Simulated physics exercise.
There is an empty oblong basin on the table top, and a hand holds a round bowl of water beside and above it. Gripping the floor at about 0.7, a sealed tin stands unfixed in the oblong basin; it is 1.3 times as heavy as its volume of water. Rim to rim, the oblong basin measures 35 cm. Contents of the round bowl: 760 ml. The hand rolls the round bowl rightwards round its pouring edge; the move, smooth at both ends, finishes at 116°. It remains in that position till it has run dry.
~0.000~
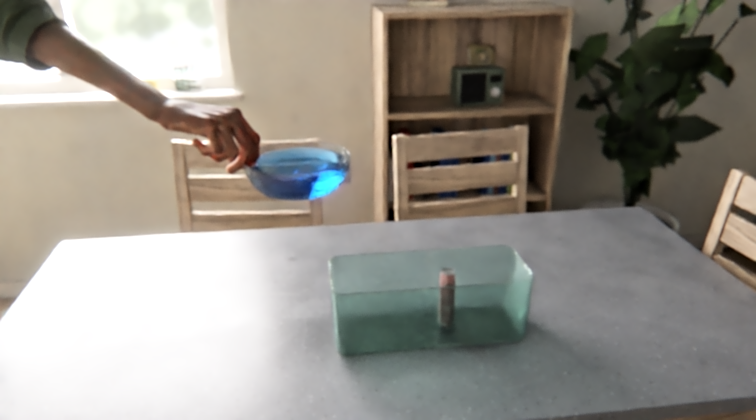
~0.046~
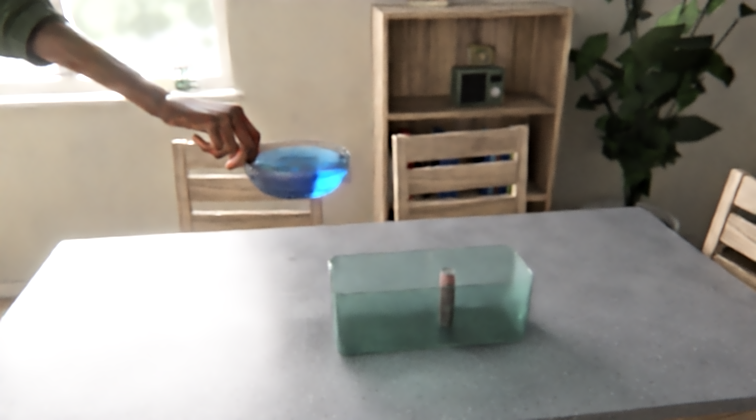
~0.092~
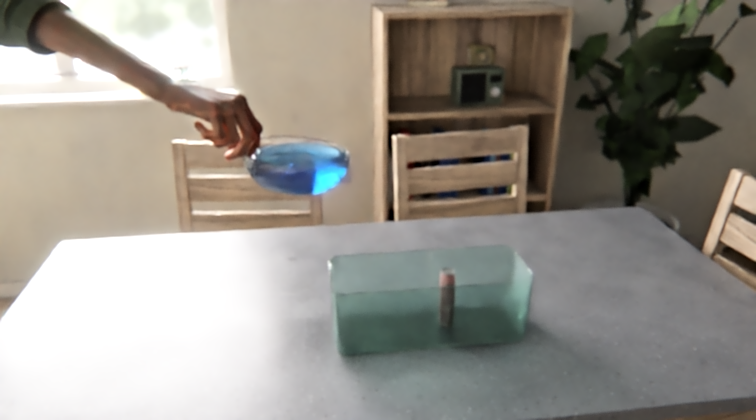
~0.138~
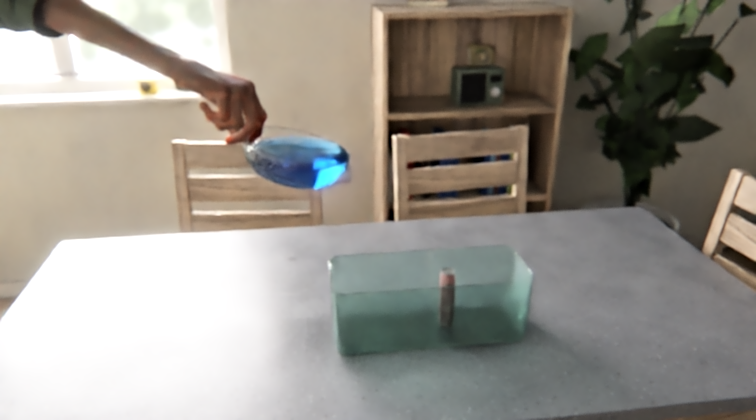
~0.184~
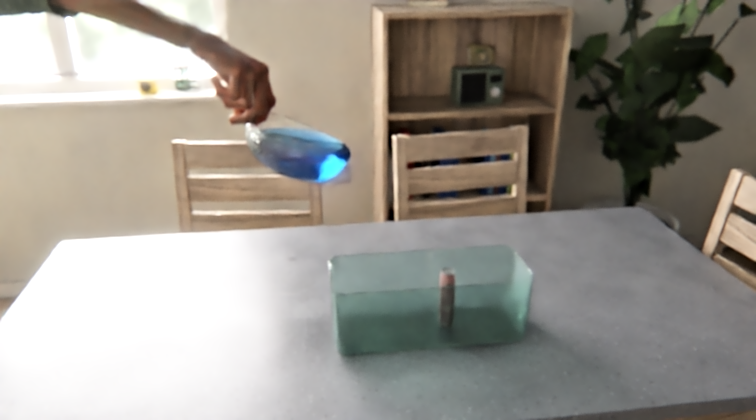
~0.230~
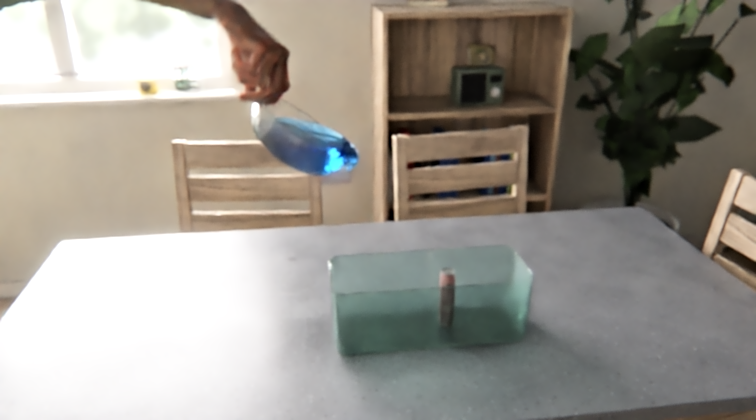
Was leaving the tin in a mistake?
It ends up tipped.
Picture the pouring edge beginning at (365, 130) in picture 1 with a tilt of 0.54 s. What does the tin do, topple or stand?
It does not tip.
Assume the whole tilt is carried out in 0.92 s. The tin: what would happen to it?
Tips over.
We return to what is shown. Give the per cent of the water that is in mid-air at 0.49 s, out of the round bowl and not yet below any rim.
Some 86 per cent, I reckon.
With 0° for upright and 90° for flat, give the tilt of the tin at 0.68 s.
It leans about 15° from upright.
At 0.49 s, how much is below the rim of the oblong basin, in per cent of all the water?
Near 10 in a hundred.
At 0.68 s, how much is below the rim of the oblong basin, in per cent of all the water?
The fraction sits near 94 in a hundred.
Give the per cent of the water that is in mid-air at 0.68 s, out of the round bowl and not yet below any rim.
Roughly 3 %.
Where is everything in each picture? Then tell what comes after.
The first frame shows tilt 0°; pouring edge (349, 156); surface from (246, 164) to (347, 160); the oblong basin's rim runs from (331, 276) to (523, 263); the tin's top is at (448, 274).
The second frame shows tilt 2°; pouring edge (349, 156); surface from (246, 162) to (347, 159).
The third frame shows tilt 7°; pouring edge (349, 156); surface from (246, 157) to (347, 156).
The fourth frame shows tilt 15°; pouring edge (349, 156); surface from (247, 148) to (348, 152); 1 per cent is over the edge.
The fifth frame shows tilt 25°; pouring edge (348, 156); surface from (249, 136) to (342, 149); 5 per cent is over the edge.
The sixth frame shows tilt 37°; pouring edge (348, 156); surface from (255, 121) to (331, 139); 11 per cent is over the edge.
Then, 0.49 s in, the tilt is 107° and 4 per cent is still to pour; the tin stands where it began.
Then, 0.68 s in, the tilt is 116° and 0 per cent is still to pour; the tin leans 17°.
Then, 0.88 s in, the tilt is 116° and 0 per cent is still to pour; the tin lies on its side.
Then, 1.10 s in, the tilt is 116° and 0 per cent is still to pour; the tin lies on its side.
Finally, the tin lies on its side.
